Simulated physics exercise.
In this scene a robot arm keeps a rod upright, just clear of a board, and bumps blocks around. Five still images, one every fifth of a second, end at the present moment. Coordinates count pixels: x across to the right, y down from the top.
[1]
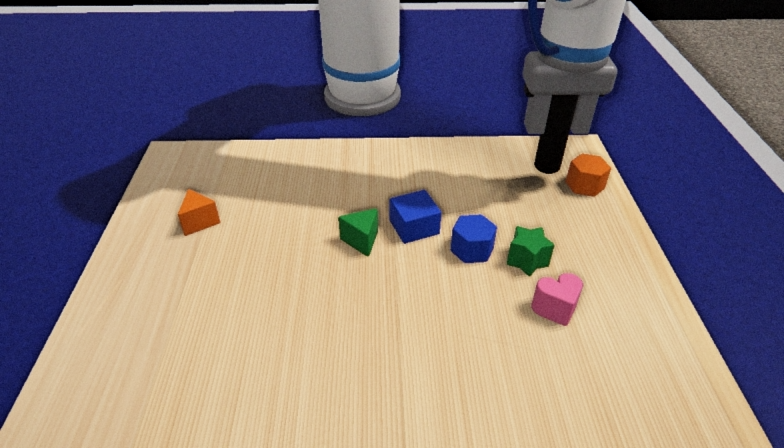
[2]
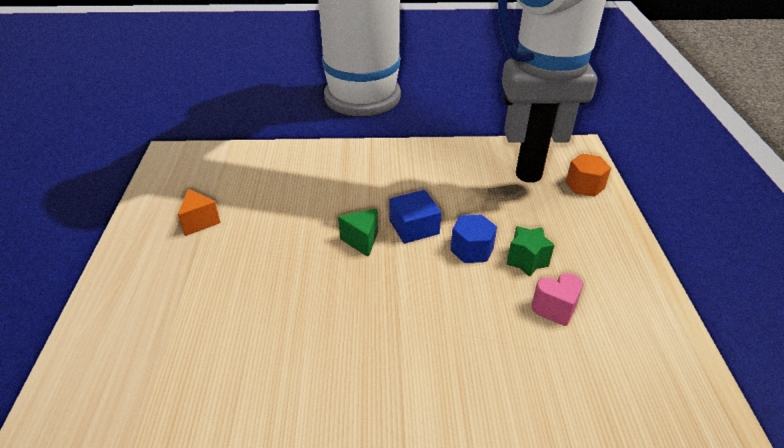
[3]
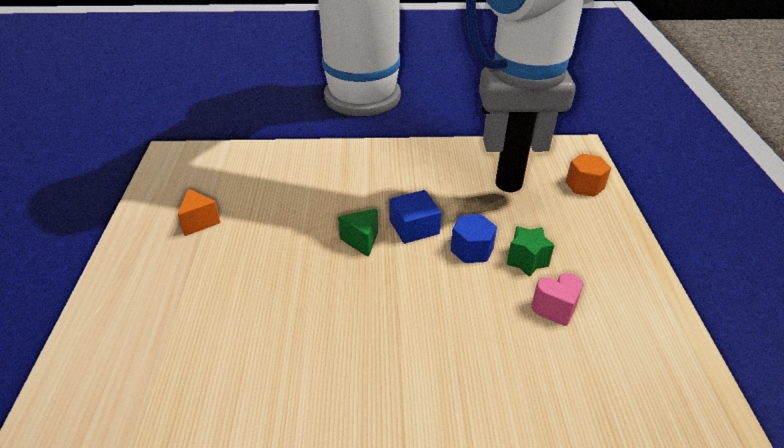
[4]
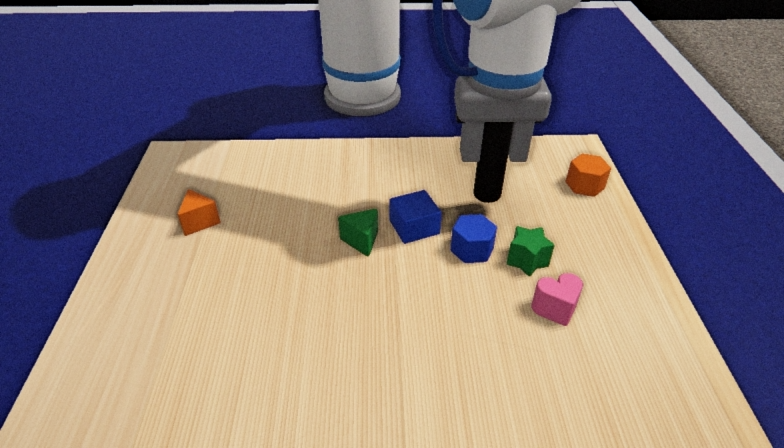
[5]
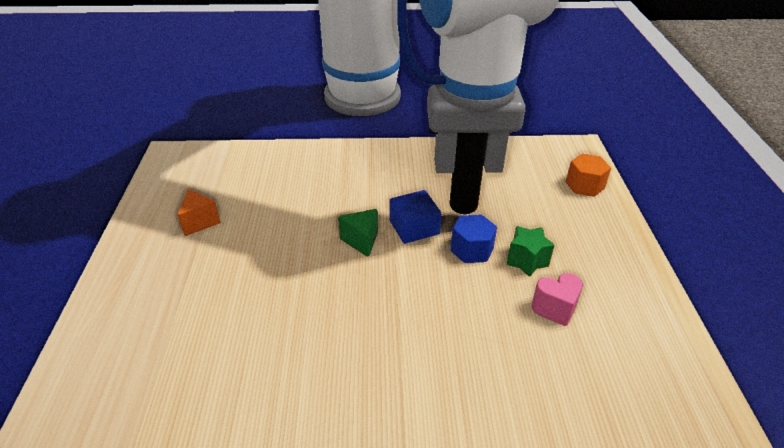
A robot arm with a black rod hangs over the far right of a pale wooden board on a blue surface, seen from a fixed, raised view in front. An orange triangular block sits at left, a green triangle, blue square block and blue hexagonal block near the middle, and a green star, pink heart and orange hexagon at right. The rod glides steadily left and slightly nearer, its shadow sliding along, while every block stays still.
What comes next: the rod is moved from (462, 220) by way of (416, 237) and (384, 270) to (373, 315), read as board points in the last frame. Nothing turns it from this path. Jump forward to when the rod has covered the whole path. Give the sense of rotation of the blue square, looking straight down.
Spins clockwise.
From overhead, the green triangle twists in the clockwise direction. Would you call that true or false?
False.
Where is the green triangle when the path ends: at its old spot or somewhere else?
The green triangle changes place.
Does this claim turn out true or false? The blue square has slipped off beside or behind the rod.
The statement is correct.
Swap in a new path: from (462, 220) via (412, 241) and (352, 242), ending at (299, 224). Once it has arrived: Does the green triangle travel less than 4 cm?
The answer is no.
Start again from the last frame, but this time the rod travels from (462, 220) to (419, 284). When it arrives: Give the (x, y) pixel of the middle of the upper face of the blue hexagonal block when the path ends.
Around (476, 241).
What follows on the original path. One third of the way, rod at (416, 224); green triangle at (344, 219), turned 35° anticlockwise; blue square at (382, 208), turned 45° clockwise.
Two thirds of the way, rod at (383, 257); green triangle at (338, 218), turned 50° anticlockwise; blue square at (375, 209), turned 60° clockwise.
At the end, rod at (372, 301); green triangle at (338, 218), turned 50° anticlockwise; blue square at (375, 209), turned 60° clockwise; blue hexagonal block in place.
